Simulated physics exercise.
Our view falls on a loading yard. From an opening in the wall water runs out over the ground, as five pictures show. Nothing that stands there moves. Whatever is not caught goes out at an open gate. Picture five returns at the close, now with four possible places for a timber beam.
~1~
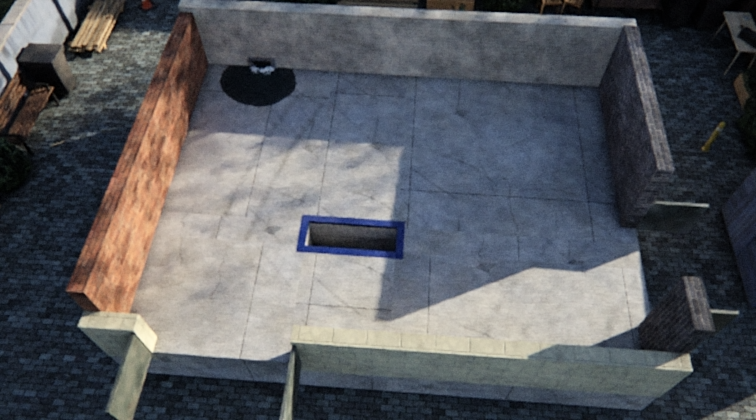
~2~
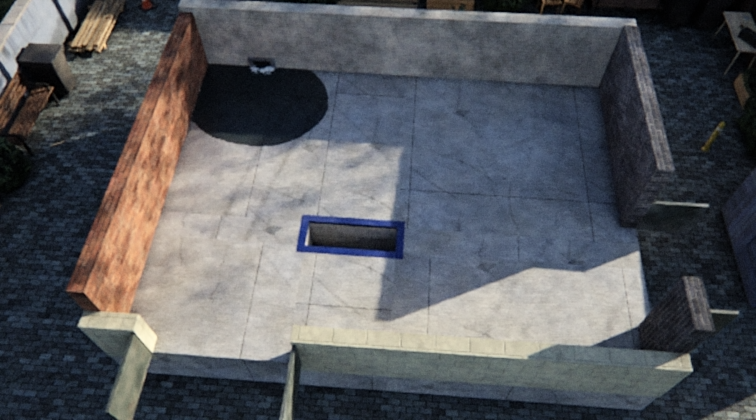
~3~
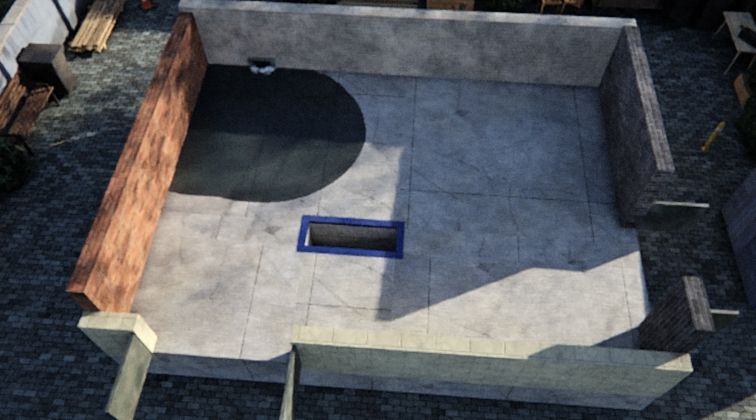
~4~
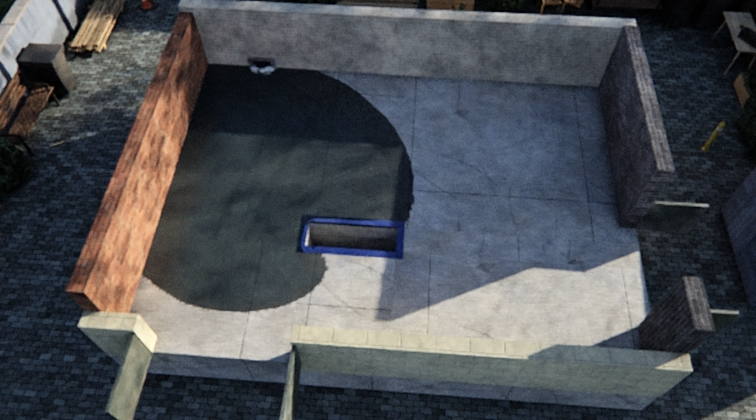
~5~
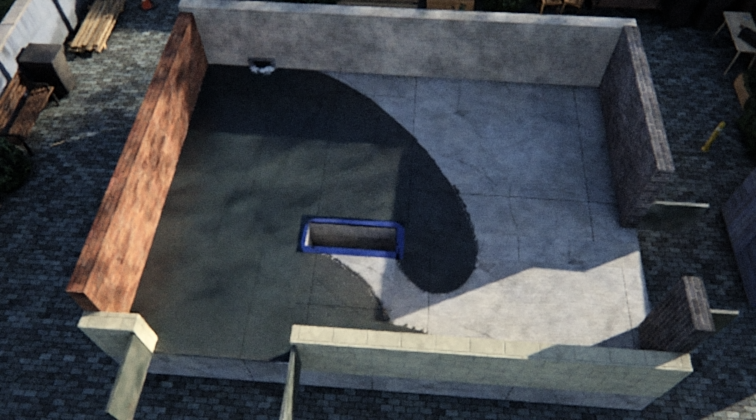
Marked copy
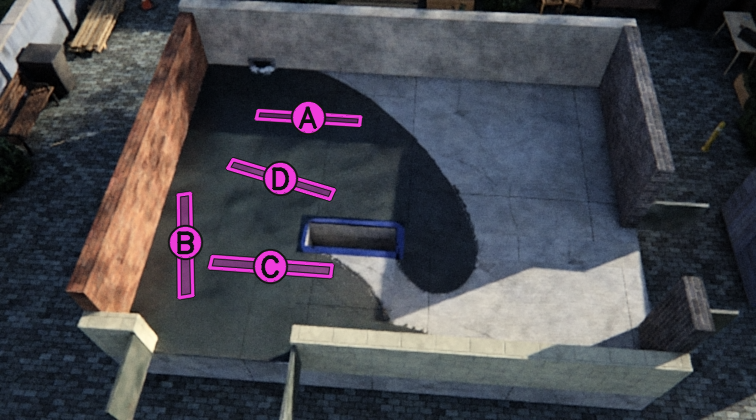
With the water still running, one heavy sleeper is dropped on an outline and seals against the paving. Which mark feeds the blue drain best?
Choose C.
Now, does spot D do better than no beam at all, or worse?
Spot D is worse.
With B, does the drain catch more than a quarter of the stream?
Yes.
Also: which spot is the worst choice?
That is spot A.
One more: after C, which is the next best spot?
The answer is B.
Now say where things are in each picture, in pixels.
Outfall at (262, 63); blue drain at (352, 236); open gate at (629, 274); open gate at (228, 342); water covers 3 % of the ground and shows as far out as (229, 93); blue drain still dry.
Water covers 10 % of the ground and shows as far out as (245, 142); blue drain still dry.
Water covers 20 % of the ground and shows as far out as (308, 191); blue drain still dry.
Water covers 36 % of the ground and shows as far out as (277, 302); blue drain taking water.
48 % of the ground is wet; blue drain taking water.
On the marked copy, A from (257, 114) to (360, 121); B from (184, 194) to (186, 296); C from (211, 262) to (331, 270); D from (230, 163) to (331, 194).
If A is chosen, about 7 % of the stream runs into the blue drain, about 90 % out by the gates.
If B is chosen, about 33 % of the stream runs into the blue drain, about 64 % out by the gates.
If C is chosen, about 56 % of the stream runs into the blue drain, about 41 % out by the gates.
If D is chosen, about 21 % of the stream runs into the blue drain, about 77 % out by the gates.
